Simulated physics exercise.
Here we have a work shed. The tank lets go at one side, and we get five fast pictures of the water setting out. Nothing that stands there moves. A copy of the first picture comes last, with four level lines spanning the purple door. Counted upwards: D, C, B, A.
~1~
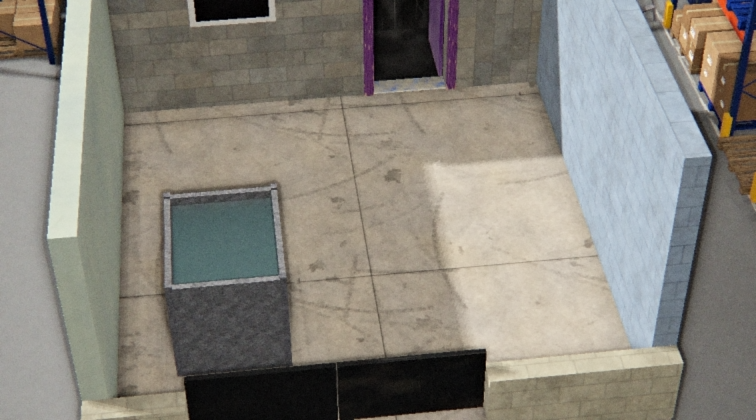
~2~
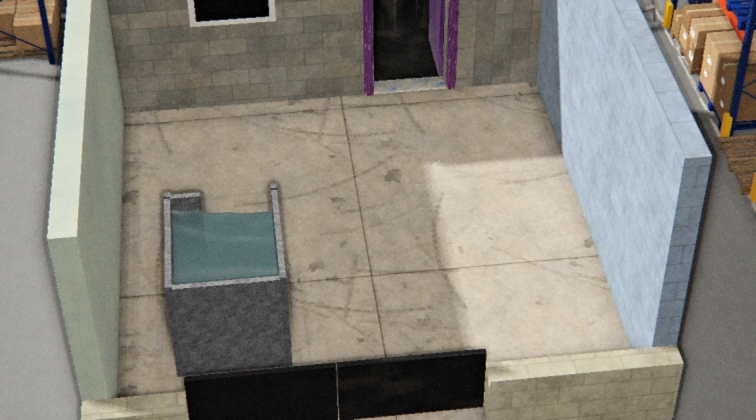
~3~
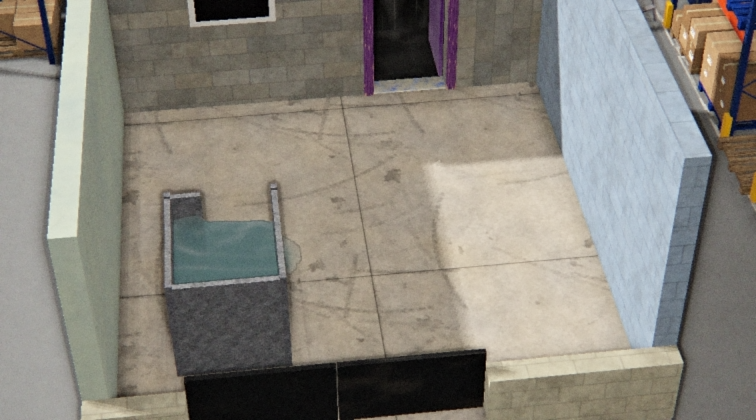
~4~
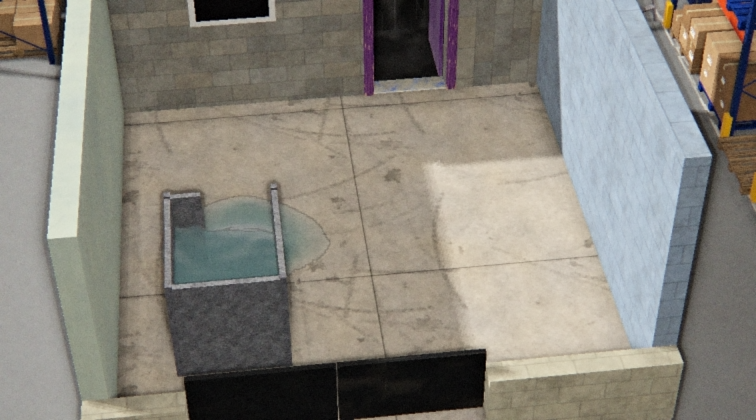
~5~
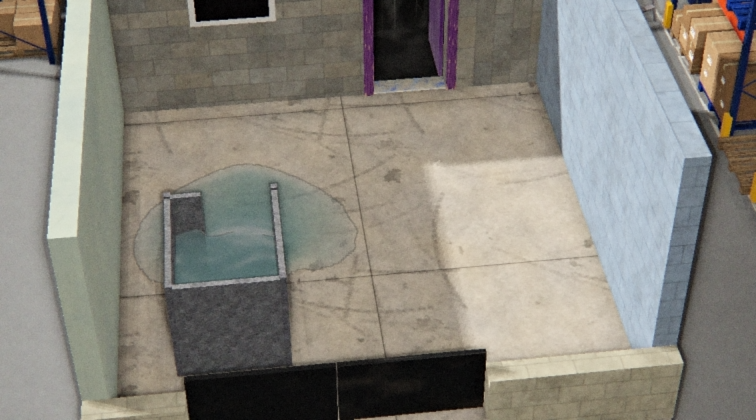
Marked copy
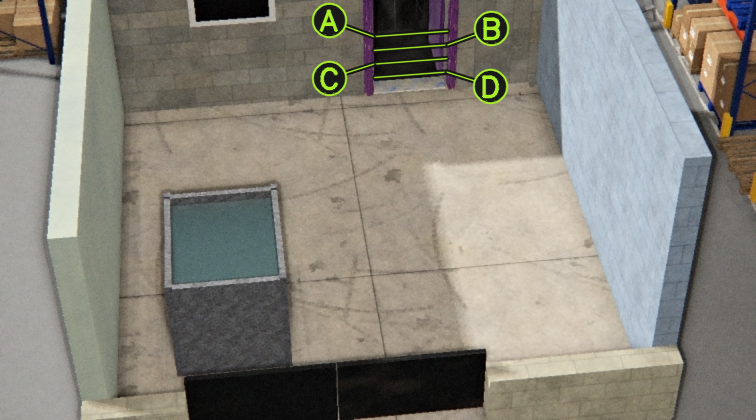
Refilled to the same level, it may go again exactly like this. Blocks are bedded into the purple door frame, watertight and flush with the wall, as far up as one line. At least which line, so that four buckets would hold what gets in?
The limit is D.
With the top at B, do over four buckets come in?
No, not at all.
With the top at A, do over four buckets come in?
No, not at all.
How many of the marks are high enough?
All of the four.
In lime, A at (410, 33); B at (410, 47); C at (410, 61); D at (410, 74); from the bottom up D, C, B, A.
Choosing A, nothing gets over.
Choosing B, nothing gets over.
Choosing C, nothing gets over.
Choosing D, nothing gets over.
